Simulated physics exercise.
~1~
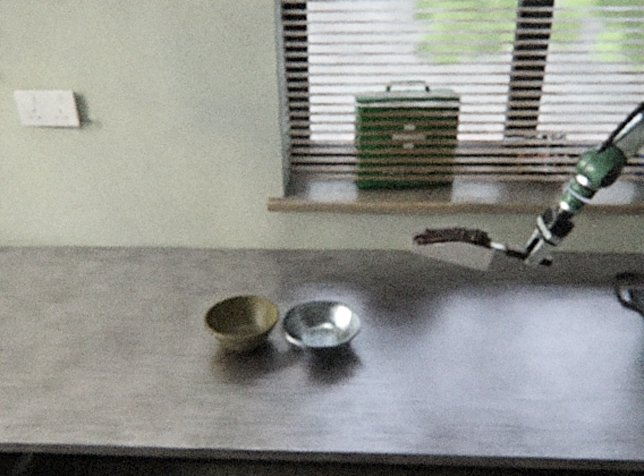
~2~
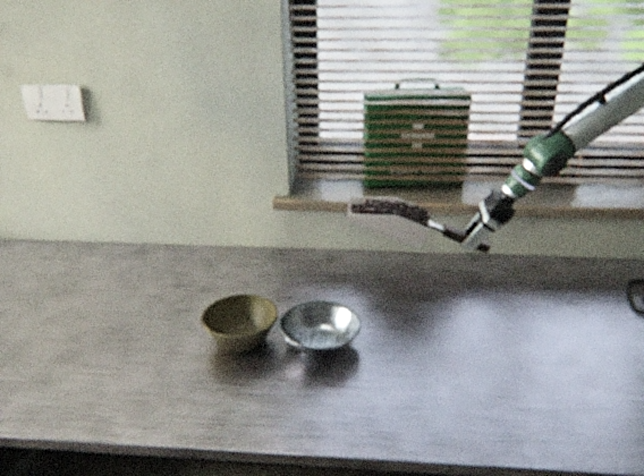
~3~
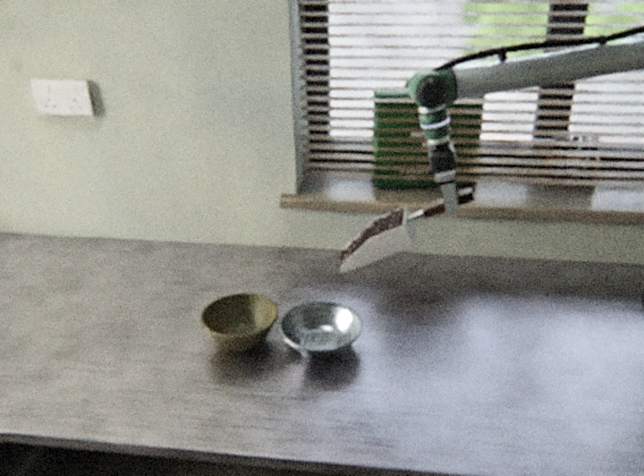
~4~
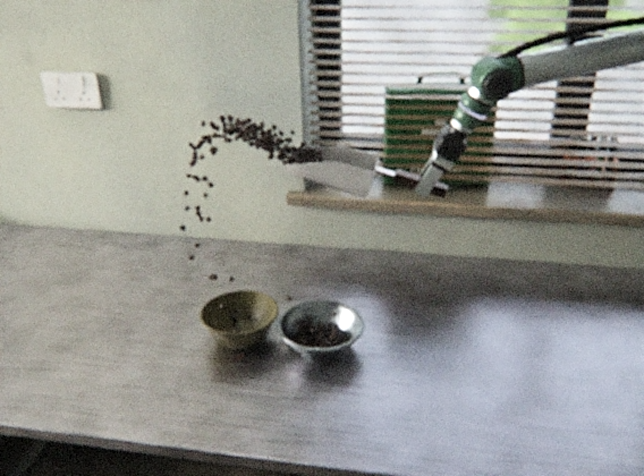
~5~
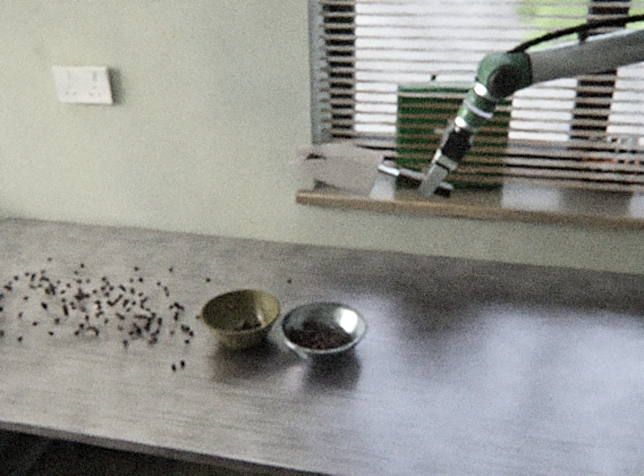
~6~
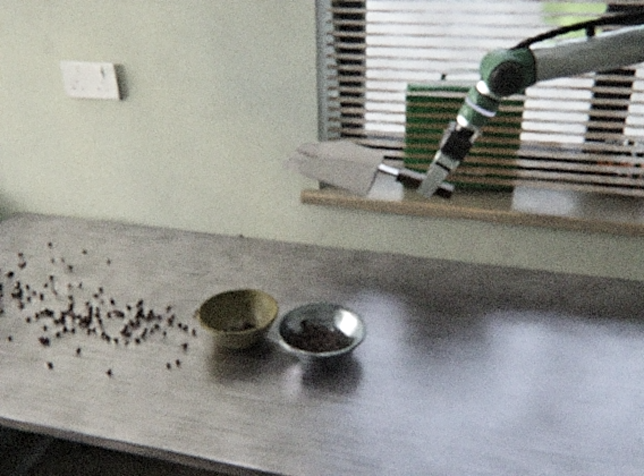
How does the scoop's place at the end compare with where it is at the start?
At the end the scoop is farther left and higher up, in front of the wall beside the window, than it is at the start.
